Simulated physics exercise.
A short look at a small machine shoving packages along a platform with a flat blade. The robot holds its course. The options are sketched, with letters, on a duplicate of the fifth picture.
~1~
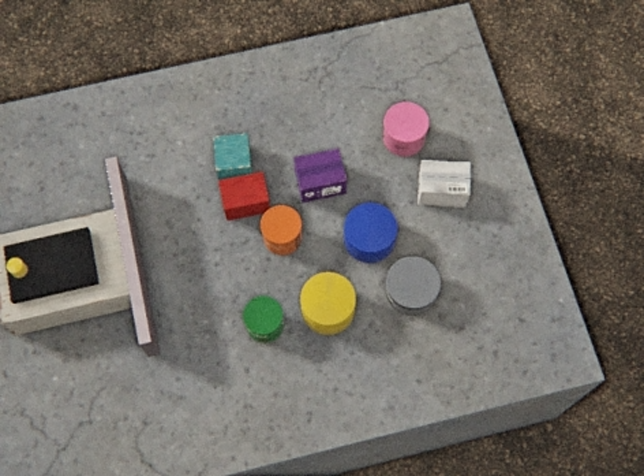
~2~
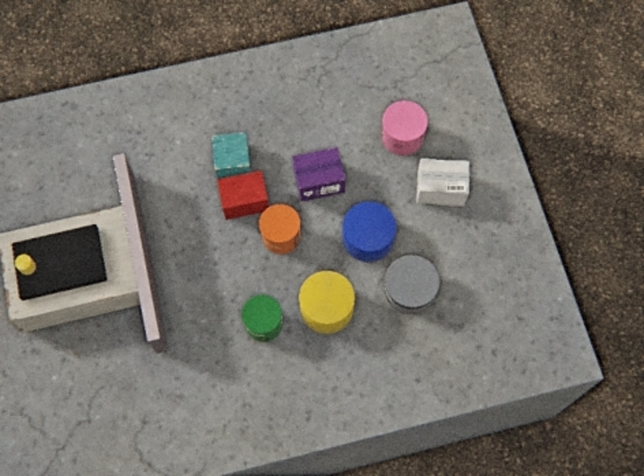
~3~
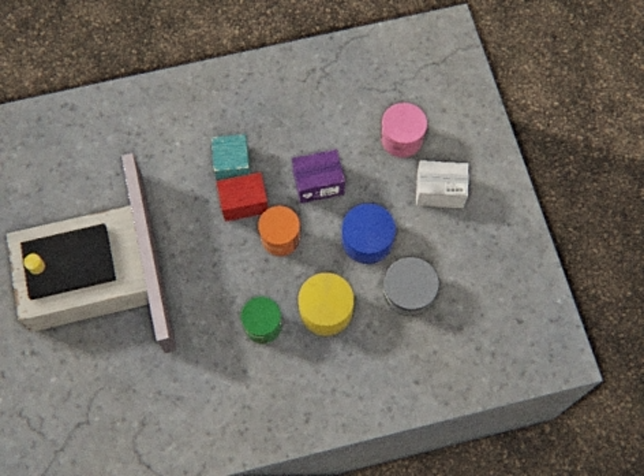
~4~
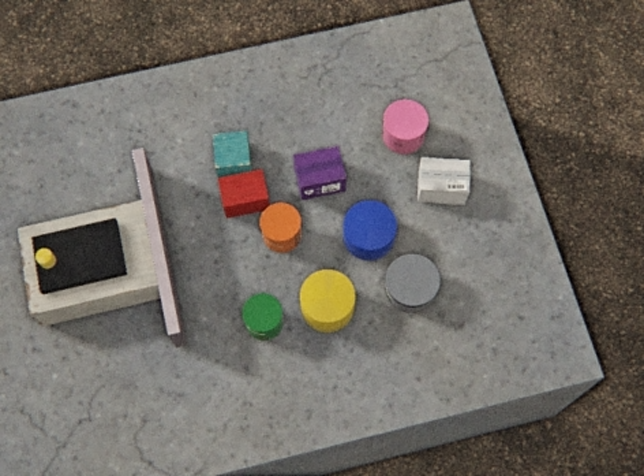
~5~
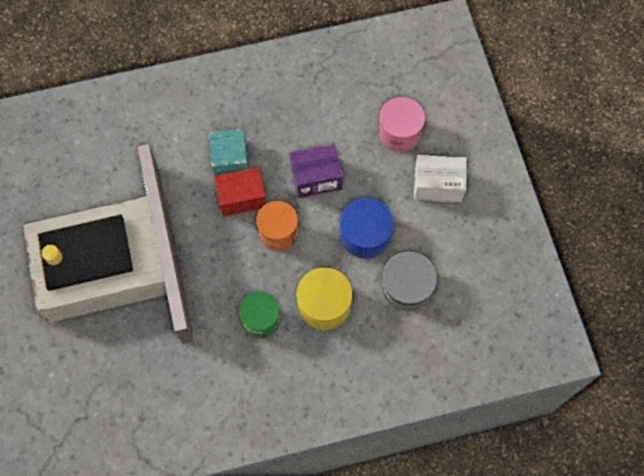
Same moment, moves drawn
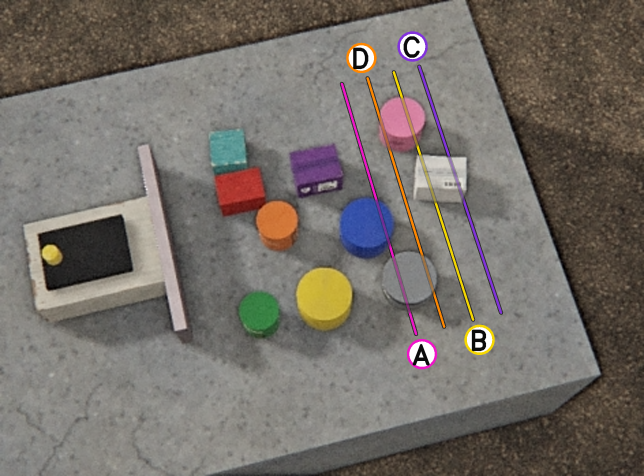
To begin with, a small pale machine with a flat upright blade sits at the left of a grey platform, facing a cluster of colourful crates and canisters. It then creeps steadily a short way right, narrowing the gap, while the packages stay in place, untouched by the blade.
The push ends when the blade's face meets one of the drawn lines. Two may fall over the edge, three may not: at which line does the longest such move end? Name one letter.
Stop at C.
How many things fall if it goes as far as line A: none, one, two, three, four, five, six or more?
In all, none.
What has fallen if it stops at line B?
The grey pail.
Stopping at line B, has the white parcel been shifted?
Yes.
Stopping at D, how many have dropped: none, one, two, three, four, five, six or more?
The count is none.
On the marked copy, A at (377, 202); B at (431, 190); C at (458, 183); D at (404, 196).
With C. Early on, robot (201, 224); turquoise crate (275, 142); grey pail (415, 280).
Further on, robot (310, 199); grey pail (515, 252); white parcel (461, 182).
At the end, robot (393, 179); grey pail over the edge; purple parcel (512, 124); one fallen.
As for the rest, A is within the limit but short; B is within the limit but short; D is within the limit but short.
